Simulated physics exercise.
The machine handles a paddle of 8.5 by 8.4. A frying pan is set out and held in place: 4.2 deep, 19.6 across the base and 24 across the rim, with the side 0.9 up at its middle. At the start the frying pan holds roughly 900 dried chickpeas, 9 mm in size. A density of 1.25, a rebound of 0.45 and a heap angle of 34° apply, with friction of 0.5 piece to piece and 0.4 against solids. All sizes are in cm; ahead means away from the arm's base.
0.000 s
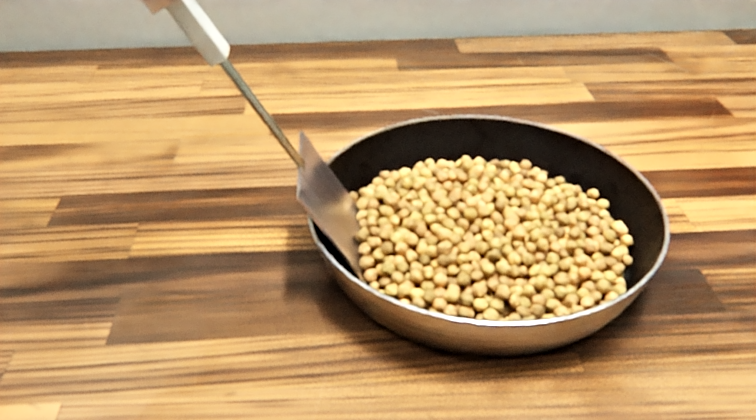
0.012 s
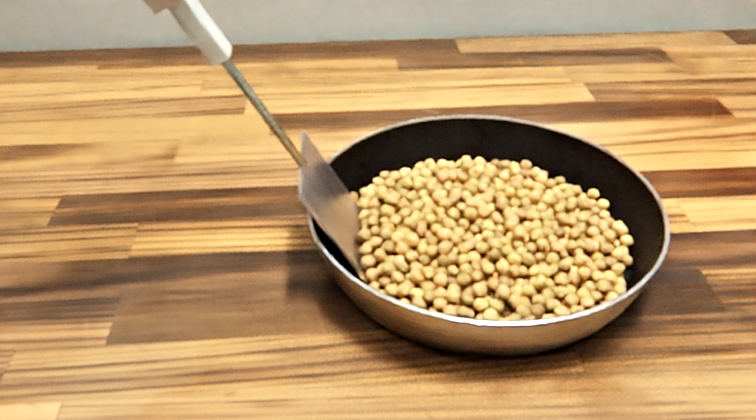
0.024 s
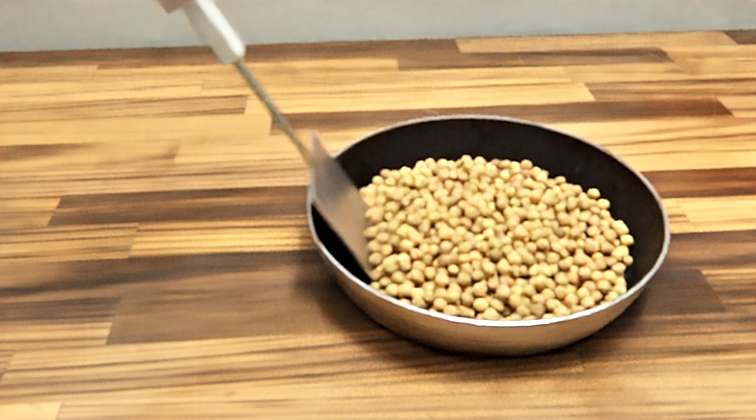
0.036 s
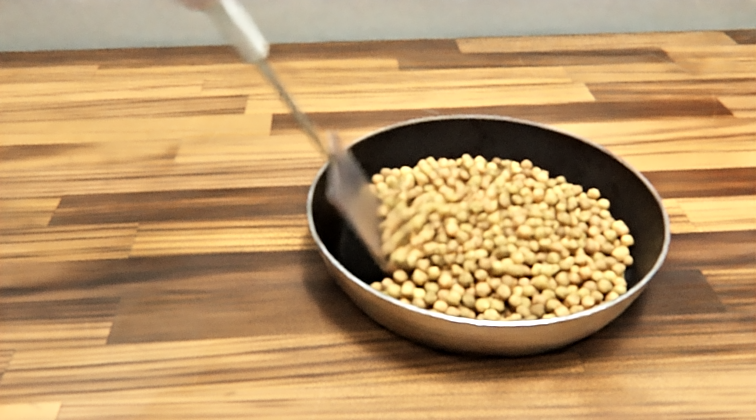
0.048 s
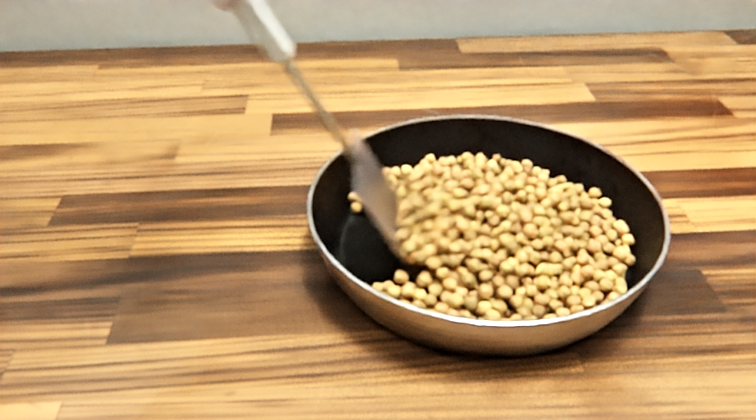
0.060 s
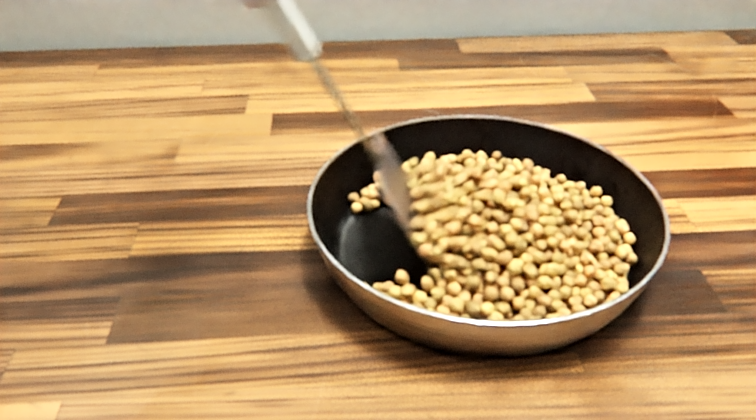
A flat paddle with a white handle rested at the left side of a pan full of dried chickpeas, then pushed to the right through them, heaping them up and baring some dark pan behind it.
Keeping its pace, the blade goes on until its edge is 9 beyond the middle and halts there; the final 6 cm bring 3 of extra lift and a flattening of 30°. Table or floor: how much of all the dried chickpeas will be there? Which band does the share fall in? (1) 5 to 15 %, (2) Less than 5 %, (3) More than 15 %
More than 15 % (3).
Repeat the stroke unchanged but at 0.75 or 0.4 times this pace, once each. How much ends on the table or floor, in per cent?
Some 20 per cent, then some 5 per cent, on the table or floor.
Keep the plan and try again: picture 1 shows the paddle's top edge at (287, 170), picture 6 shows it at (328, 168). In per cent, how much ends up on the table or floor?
I'd put it at roughly 10 per cent.
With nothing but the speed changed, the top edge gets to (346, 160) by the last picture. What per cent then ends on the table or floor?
Some 15 per cent.
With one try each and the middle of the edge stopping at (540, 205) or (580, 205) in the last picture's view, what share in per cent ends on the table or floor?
Try 1: Approx. 10 %; try 2: Approx. 15 %.
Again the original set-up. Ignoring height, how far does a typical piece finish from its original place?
I'd put it at close to 3 centimetres.
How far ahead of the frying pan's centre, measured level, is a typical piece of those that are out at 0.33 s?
Some 22 centimetres ahead.
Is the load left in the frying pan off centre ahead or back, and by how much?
The balance point is about 3.5 cm ahead.
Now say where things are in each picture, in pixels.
Paddle top edge at (299, 162), sloping 61°; upper third of the load around (474, 229), from x 355 to 625, top at y 160; 900 in the frying pan, in the first frame.
Paddle top edge at (301, 162), sloping 61°; upper third of the load around (474, 229), from x 355 to 625, top at y 160, in the second frame.
Paddle top edge at (312, 162), sloping 61°; upper third of the load around (467, 227), from x 355 to 625, top at y 160, in the third frame.
Paddle top edge at (332, 161), sloping 61°; upper third of the load around (466, 221), from x 355 to 625, top at y 160, in the fourth frame.
Paddle top edge at (355, 160), sloping 61°; upper third of the load around (468, 217), from x 355 to 630, top at y 155, in the fifth frame.
Paddle top edge at (379, 159), sloping 61°; upper third of the load around (475, 211), from x 355 to 630, top at y 155; 900 in the frying pan, in the sixth frame.
After 0.09 s, sloping 61°, highest piece 8 above the table; 900 in the frying pan.
After 0.12 s, sloping 53°, highest piece 9 above the table; 900 in the frying pan.
After 0.33 s, sloping 31°, highest piece 18 above the table; 680 in the frying pan, 174 on the table or floor, 46 on the blade or in flight.
After 1.38 s, sloping 31°, highest piece 4 above the table; 680 in the frying pan, 220 on the table or floor.
At rest, 680 in the frying pan, 220 on the table or floor. That is 24 % on the table or floor.
